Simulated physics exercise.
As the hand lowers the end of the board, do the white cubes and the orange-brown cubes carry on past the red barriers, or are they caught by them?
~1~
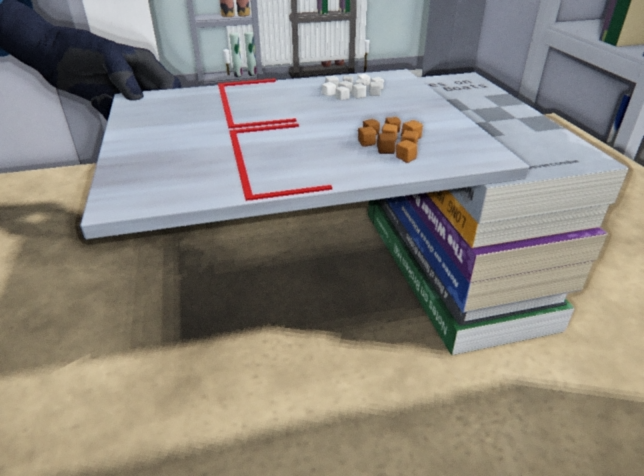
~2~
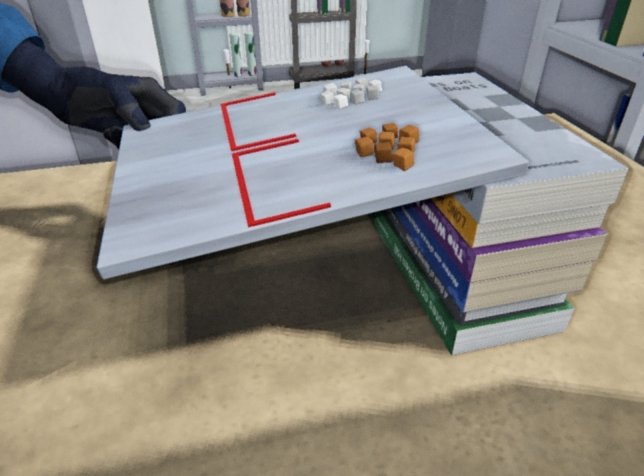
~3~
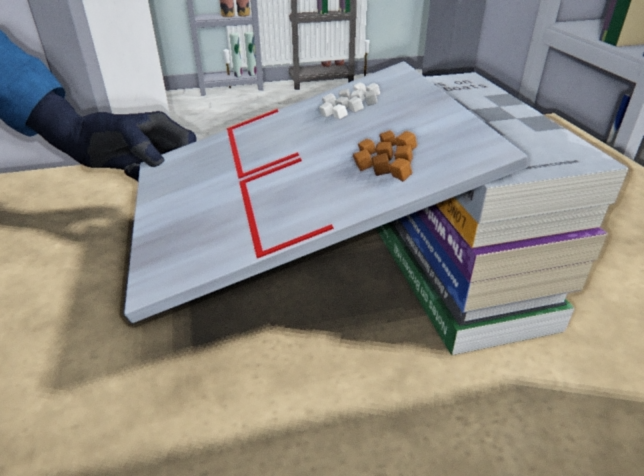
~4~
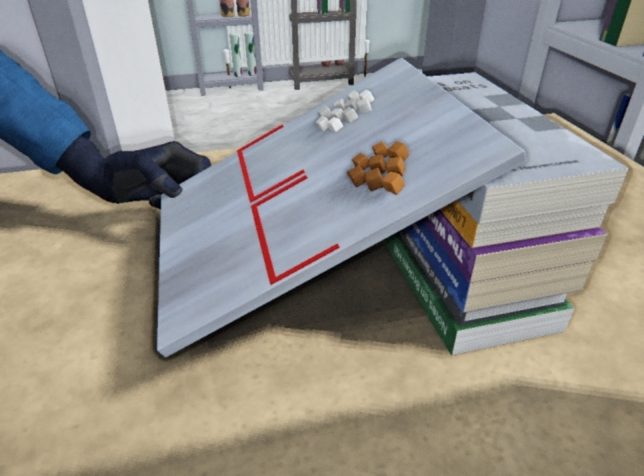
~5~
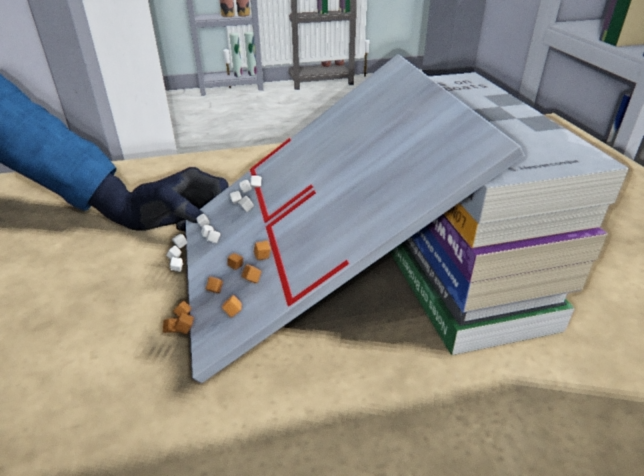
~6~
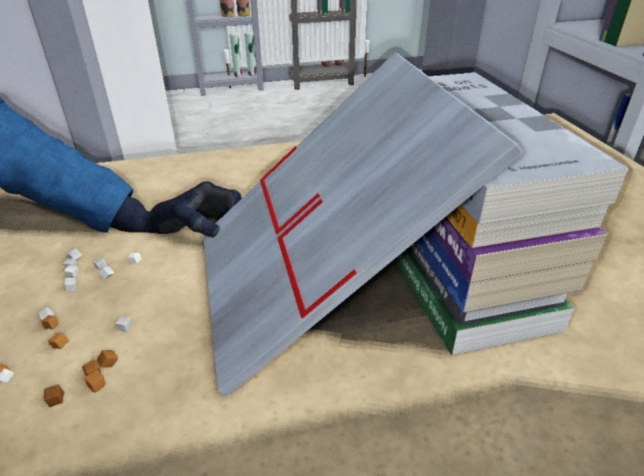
Both groups carry on past the red barriers. The white cubes and the orange-brown cubes all end up scattered on the table at the left.
